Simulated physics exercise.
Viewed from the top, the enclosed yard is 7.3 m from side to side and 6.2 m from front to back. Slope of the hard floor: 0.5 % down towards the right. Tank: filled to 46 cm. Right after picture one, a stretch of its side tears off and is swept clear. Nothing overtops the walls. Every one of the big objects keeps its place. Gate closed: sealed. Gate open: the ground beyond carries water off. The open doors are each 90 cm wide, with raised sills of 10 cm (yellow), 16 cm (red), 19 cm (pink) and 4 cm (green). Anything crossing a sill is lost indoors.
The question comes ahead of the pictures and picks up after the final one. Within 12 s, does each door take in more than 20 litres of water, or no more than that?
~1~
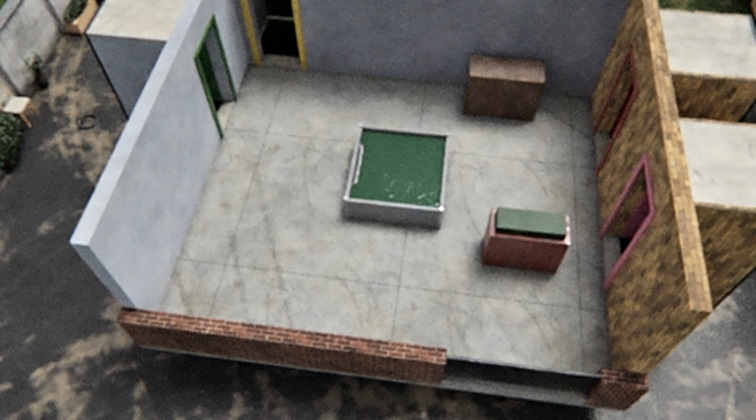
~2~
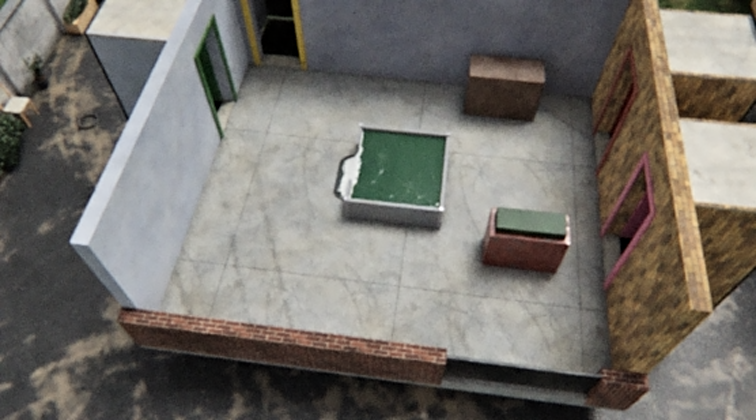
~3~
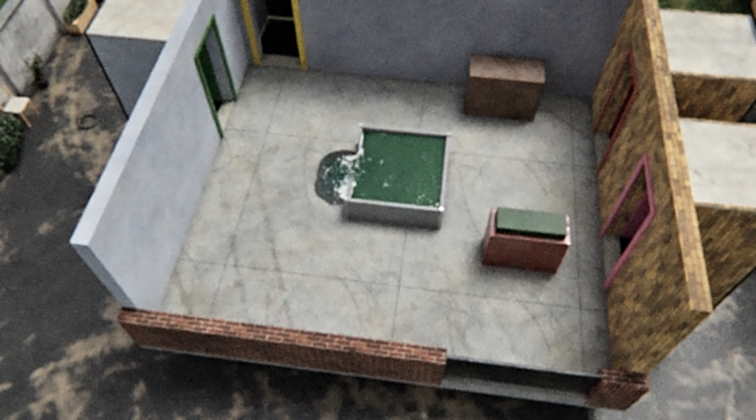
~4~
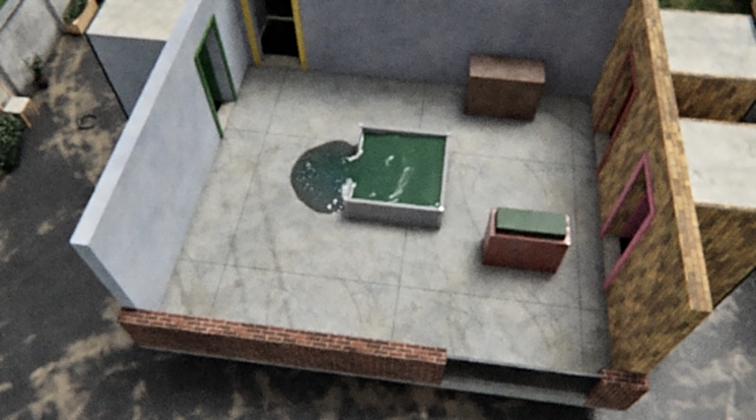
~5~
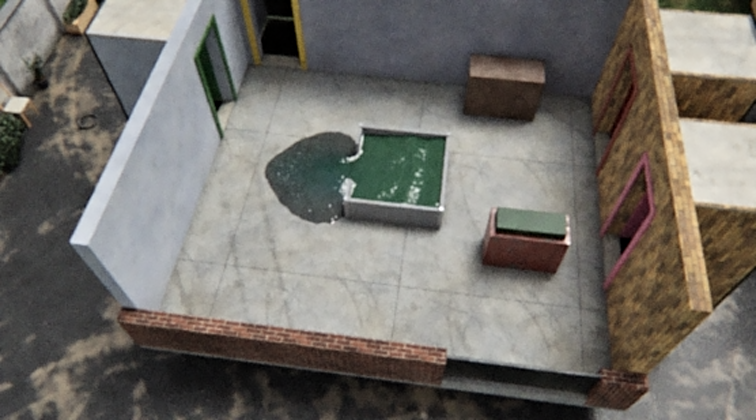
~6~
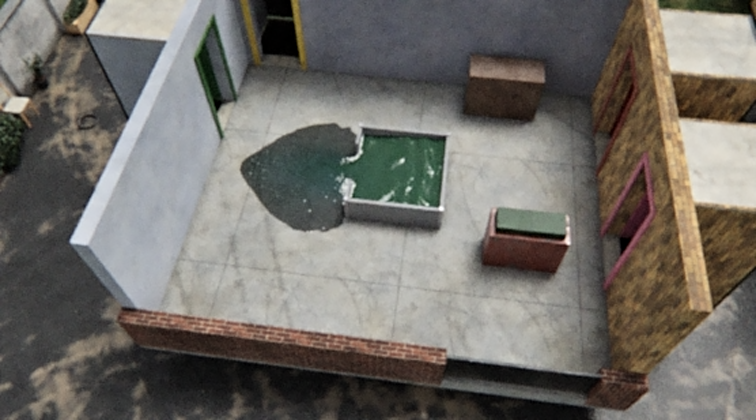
My prediction: Yellow door: Limit not crossed; red door: Limit not crossed; pink door: Limit not crossed; green door: Limit crossed.
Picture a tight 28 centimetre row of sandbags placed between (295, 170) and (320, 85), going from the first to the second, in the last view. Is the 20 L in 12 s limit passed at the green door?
Well, at green the limit is respected.
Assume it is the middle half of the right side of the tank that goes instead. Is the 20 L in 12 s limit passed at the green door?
Against that limit: Green under.
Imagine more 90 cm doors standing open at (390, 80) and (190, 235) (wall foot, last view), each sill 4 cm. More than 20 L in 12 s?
Within it, exceeded.
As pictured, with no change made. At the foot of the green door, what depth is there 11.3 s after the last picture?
About 3.0 cm.
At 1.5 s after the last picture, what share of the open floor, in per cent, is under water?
25 %.
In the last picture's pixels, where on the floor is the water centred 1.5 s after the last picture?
At roughly (337, 177).
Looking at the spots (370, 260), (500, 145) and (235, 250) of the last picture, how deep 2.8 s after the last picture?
0, 0 and 3 cm, respectively.
Then, 0.7 s after the last picture water covers 20 % of the floor and is deepest (28 cm) near (352, 177); yellow door not reached, red door not reached, pink door not reached, green door 4 cm at the sill, 0 L in.
Then, 1.5 s after the last picture water covers 25 % of the floor and is deepest (20 cm) near (352, 177); yellow door not reached, red door not reached, pink door not reached, green door 12 cm at the sill, 20 L in.
Then, 2.8 s after the last picture water covers 25 % of the floor and is deepest (16 cm) near (352, 177); yellow door 10 cm at the sill, 1 L in, red door not reached, pink door not reached, green door 9 cm at the sill, 56 L in.
Then, 6.3 s after the last picture water covers 60 % of the floor and is deepest (8 cm) near (352, 177); yellow door 7 cm at the sill, 3 L in, red door not reached, pink door not reached, green door 6 cm at the sill, 83 L in.
Then, 11.3 s after the last picture water covers 90 % of the floor and is deepest (5 cm) near (607, 375); yellow door 4 cm at the sill, 3 L in, red door 4 cm at the sill, 0 L in, pink door 3 cm at the sill, 0 L in, green door 3 cm at the sill, 87 L in.
